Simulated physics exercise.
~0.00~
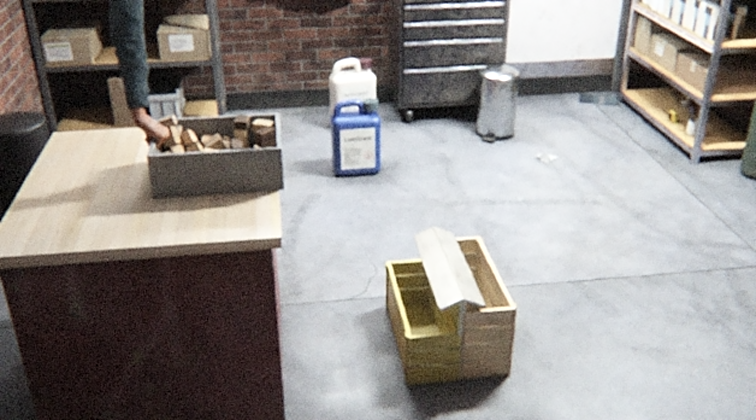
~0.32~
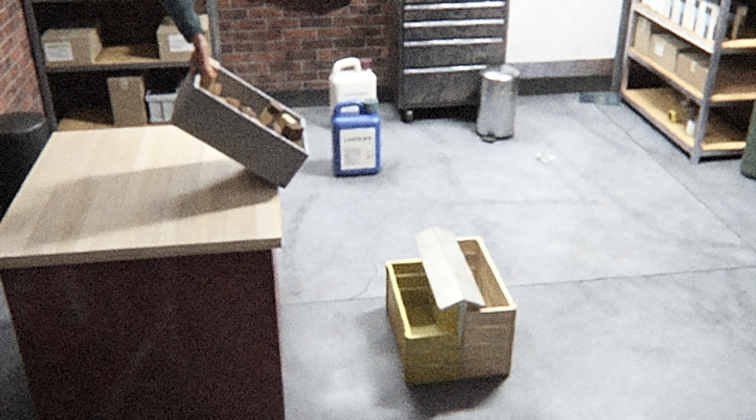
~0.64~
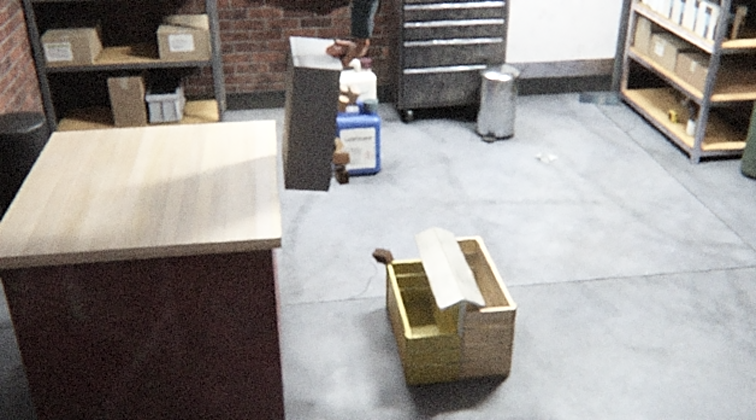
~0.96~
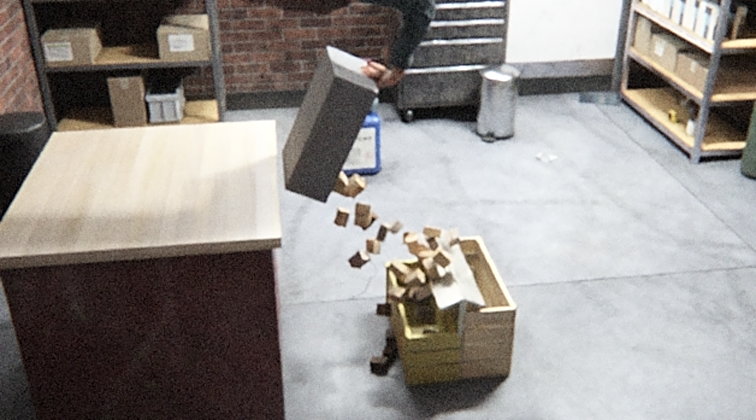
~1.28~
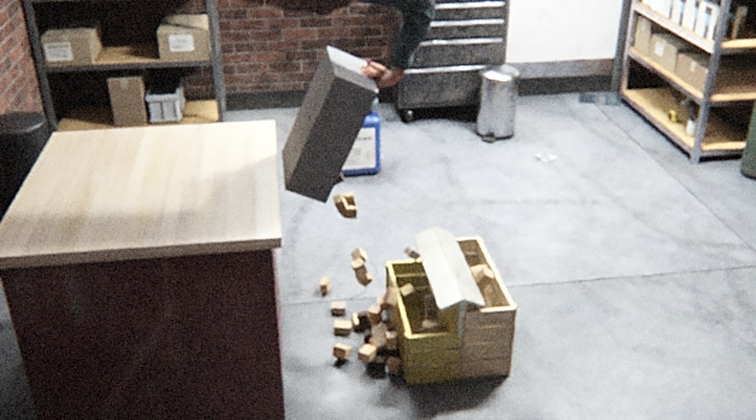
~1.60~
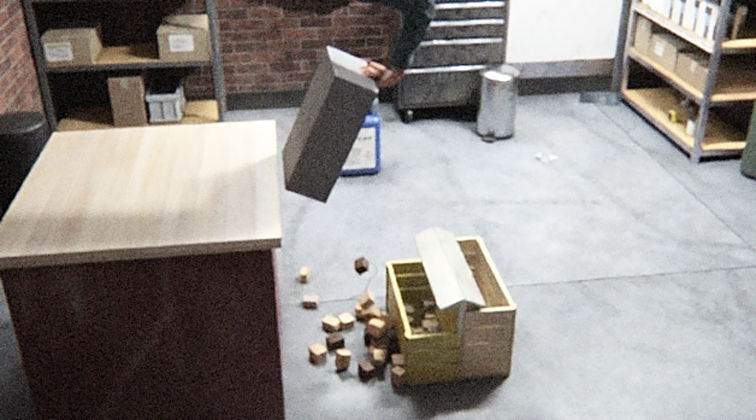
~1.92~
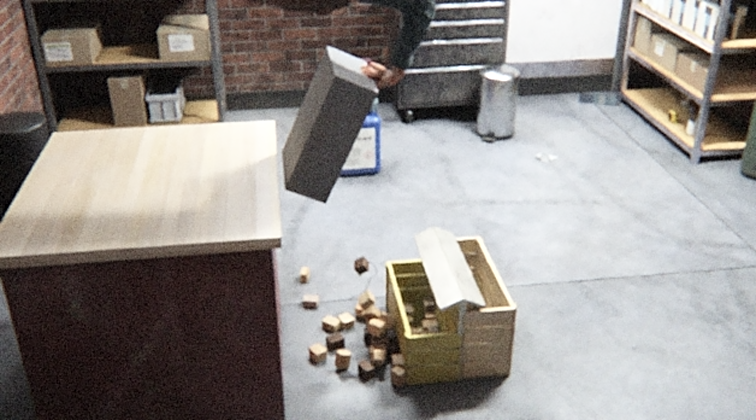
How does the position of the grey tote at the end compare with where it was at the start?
At the start the grey tote sits upright on top of the bench. By the end it is held in the air, steeply tipped, just past the bench's right edge.
